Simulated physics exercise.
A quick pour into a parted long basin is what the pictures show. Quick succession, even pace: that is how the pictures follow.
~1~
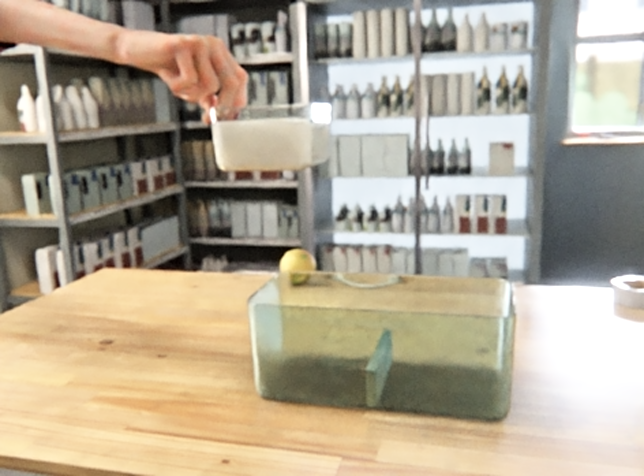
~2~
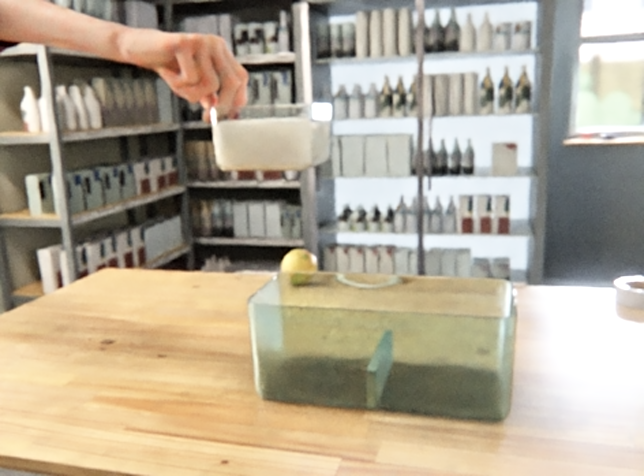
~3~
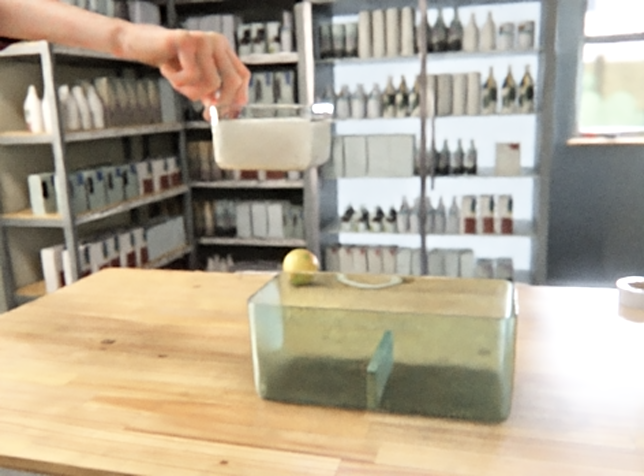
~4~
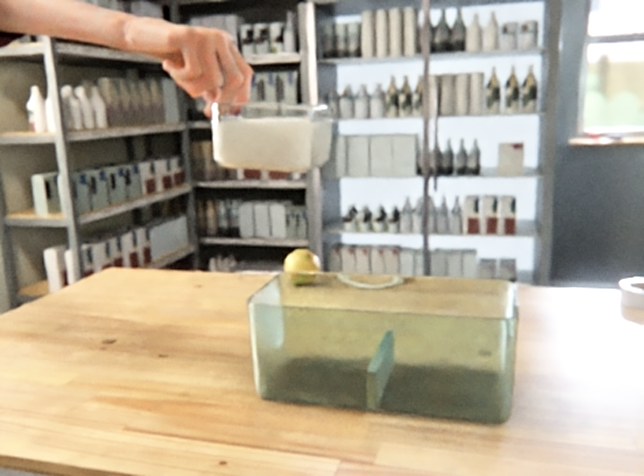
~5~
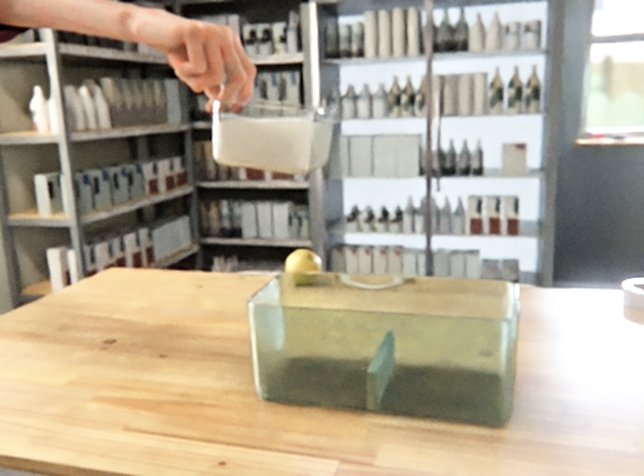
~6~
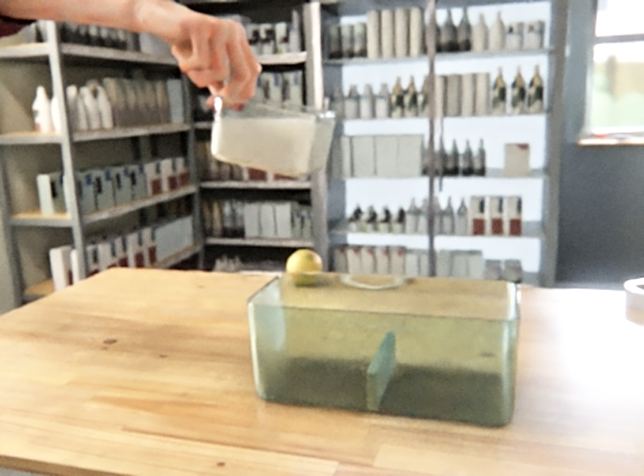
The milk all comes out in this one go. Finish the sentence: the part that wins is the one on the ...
... right.
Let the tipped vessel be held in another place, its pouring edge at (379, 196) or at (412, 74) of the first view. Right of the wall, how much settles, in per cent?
Roughly 95 % the first time and roughly 75 % the second.
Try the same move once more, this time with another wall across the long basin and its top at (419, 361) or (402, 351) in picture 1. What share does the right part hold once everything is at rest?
About 10 % for the first and about 40 % for the second.
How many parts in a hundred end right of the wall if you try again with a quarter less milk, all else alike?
Some 50 parts in a hundred.
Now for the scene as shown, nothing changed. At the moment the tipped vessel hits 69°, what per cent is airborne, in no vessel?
Near 40 parts in a hundred.
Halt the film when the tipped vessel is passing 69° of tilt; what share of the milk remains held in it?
About 55 per cent.
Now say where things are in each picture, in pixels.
The first picture shows tilt 0°; pouring edge (320, 106); surface from (230, 122) to (320, 120); the long basin's rim runs from (264, 287) to (513, 299); the wall's top is at (380, 349).
The second picture shows tilt 1°; pouring edge (321, 106); surface from (231, 122) to (321, 120).
The third picture shows tilt 2°; pouring edge (322, 107); surface from (231, 121) to (321, 120).
The fourth picture shows tilt 5°; pouring edge (323, 109); surface from (232, 120) to (322, 119).
The fifth picture shows tilt 8°; pouring edge (325, 112); surface from (233, 120) to (324, 120).
The sixth picture shows tilt 13°; pouring edge (326, 116); surface from (233, 120) to (325, 121).
A moment on, the tilt is 69° and 57 per cent is still to pour, 2 is left of the wall and 2 right of it.
Next, the tilt is 98° and 12 per cent is still to pour, 8 is left of the wall and 63 right of it.
Then the tilt is 99° and 2 per cent is still to pour, 27 is left of the wall and 67 right of it.
Later the tilt is 99° and 0 per cent is still to pour, 31 is left of the wall and 67 right of it.
At rest 31 per cent lies left of the wall, 67 right of it and 1 outside.
